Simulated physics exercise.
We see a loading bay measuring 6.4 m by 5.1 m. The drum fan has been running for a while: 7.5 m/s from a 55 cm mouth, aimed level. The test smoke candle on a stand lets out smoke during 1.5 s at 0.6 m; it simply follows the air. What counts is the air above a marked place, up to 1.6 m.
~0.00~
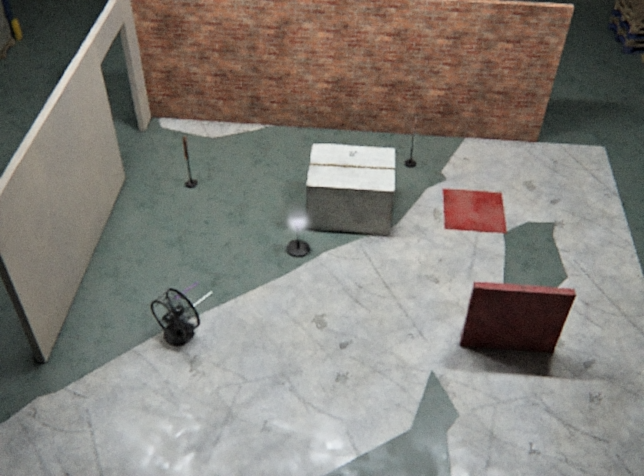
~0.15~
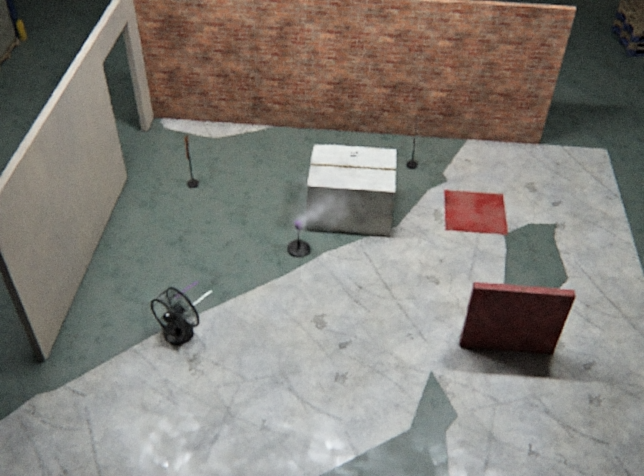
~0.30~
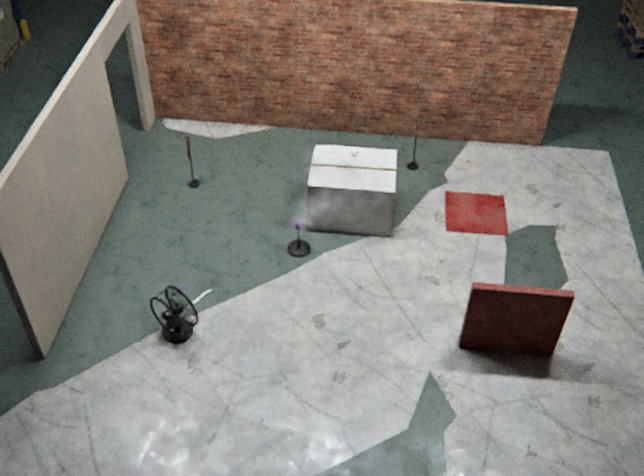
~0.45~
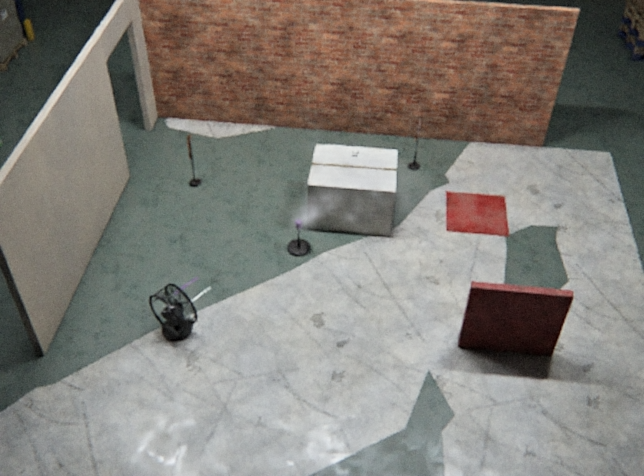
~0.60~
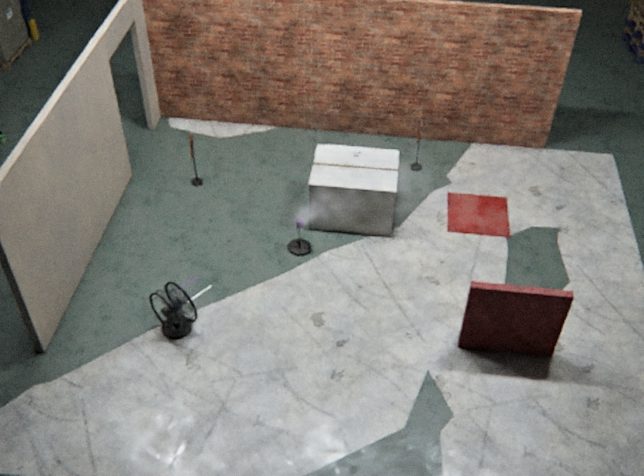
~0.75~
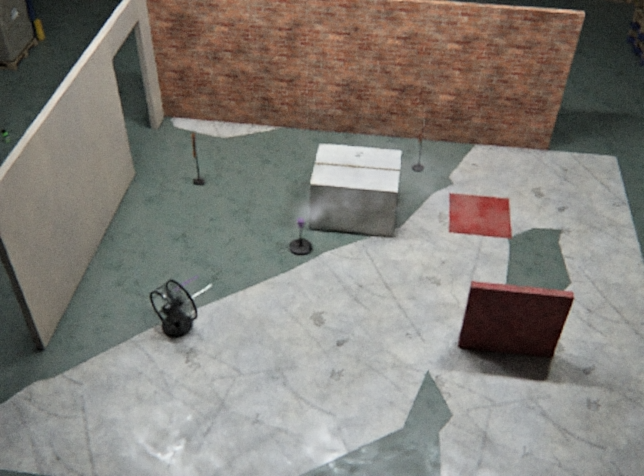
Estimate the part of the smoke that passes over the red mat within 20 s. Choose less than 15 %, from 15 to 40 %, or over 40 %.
Over the red mat: Above 40 %.
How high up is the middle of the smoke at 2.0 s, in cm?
Roughly 110 cm up.
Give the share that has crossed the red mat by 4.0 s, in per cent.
About 70 %.
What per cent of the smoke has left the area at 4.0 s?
Some 40 per cent.
By 2.0 s, 3 % is gone from the area; 33 % has passed over the red mat, and the middle of the rest is near (461, 162).
By 4.0 s, 37 % is gone from the area; 67 % has passed over the red mat, and the middle of the rest is near (542, 153).
By 8.0 s, 94 % is gone from the area; 71 % has passed over the red mat.
By 20.0 s, 100 % is gone from the area; 72 % has passed over the red mat.
